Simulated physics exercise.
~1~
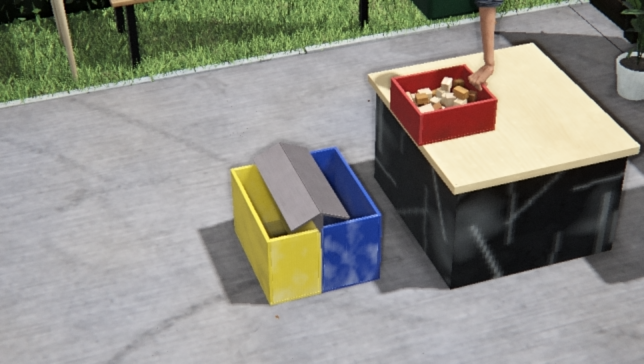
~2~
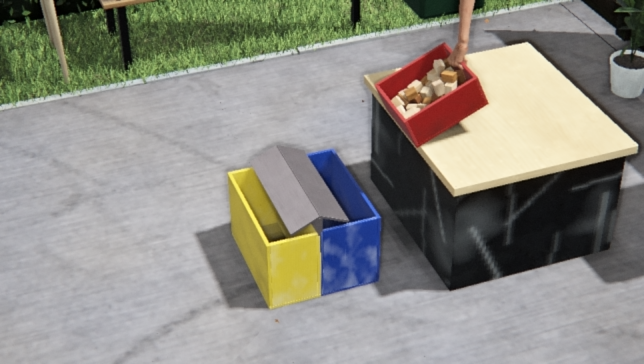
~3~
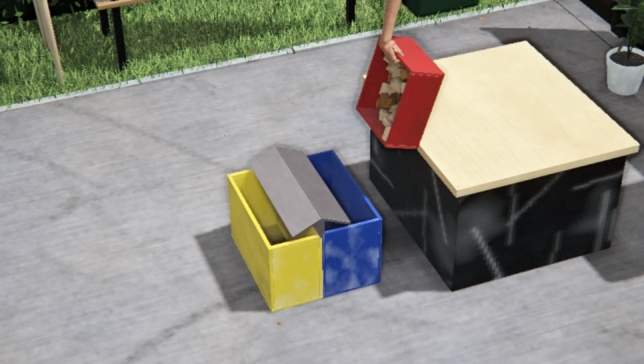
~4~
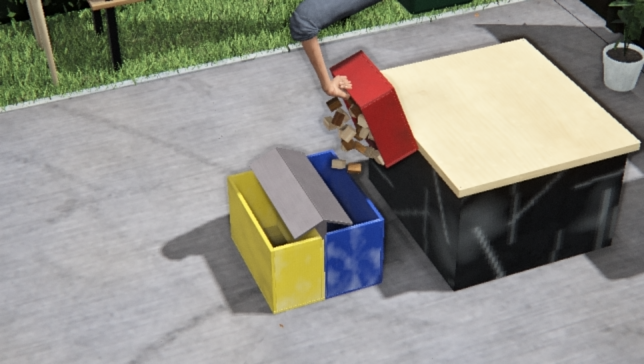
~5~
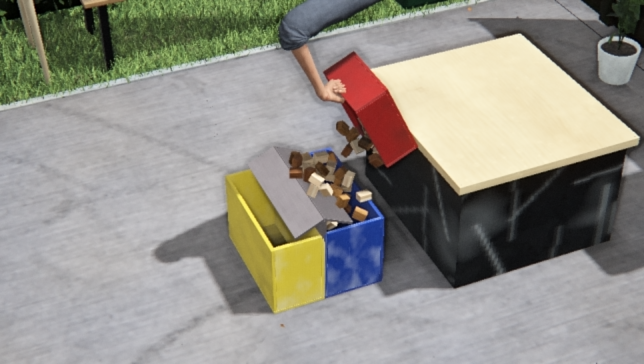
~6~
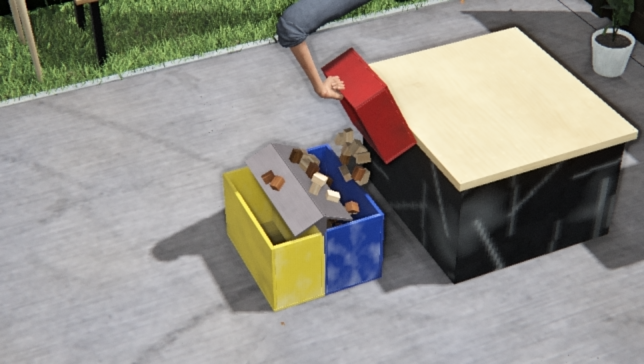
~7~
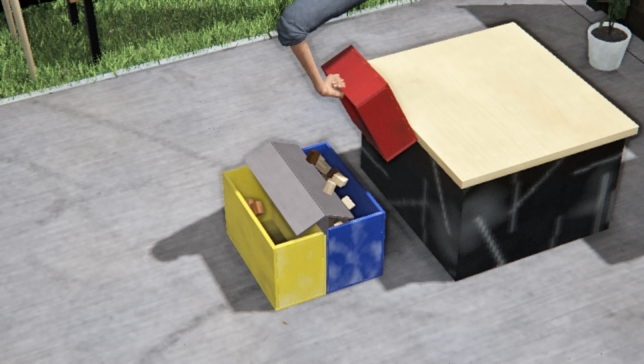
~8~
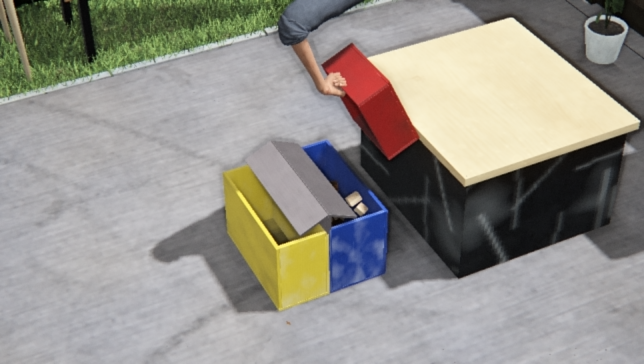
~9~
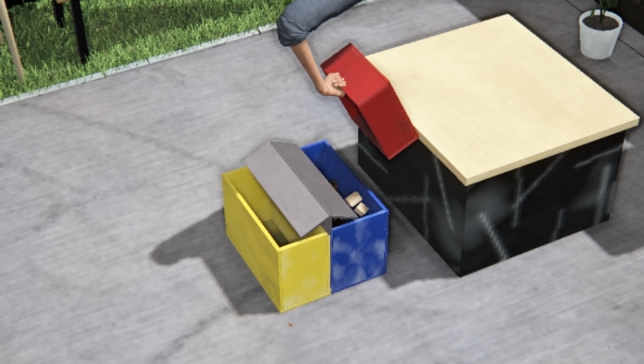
An arm tips a red box, spilling wooden blocks mostly into the blue trough below.
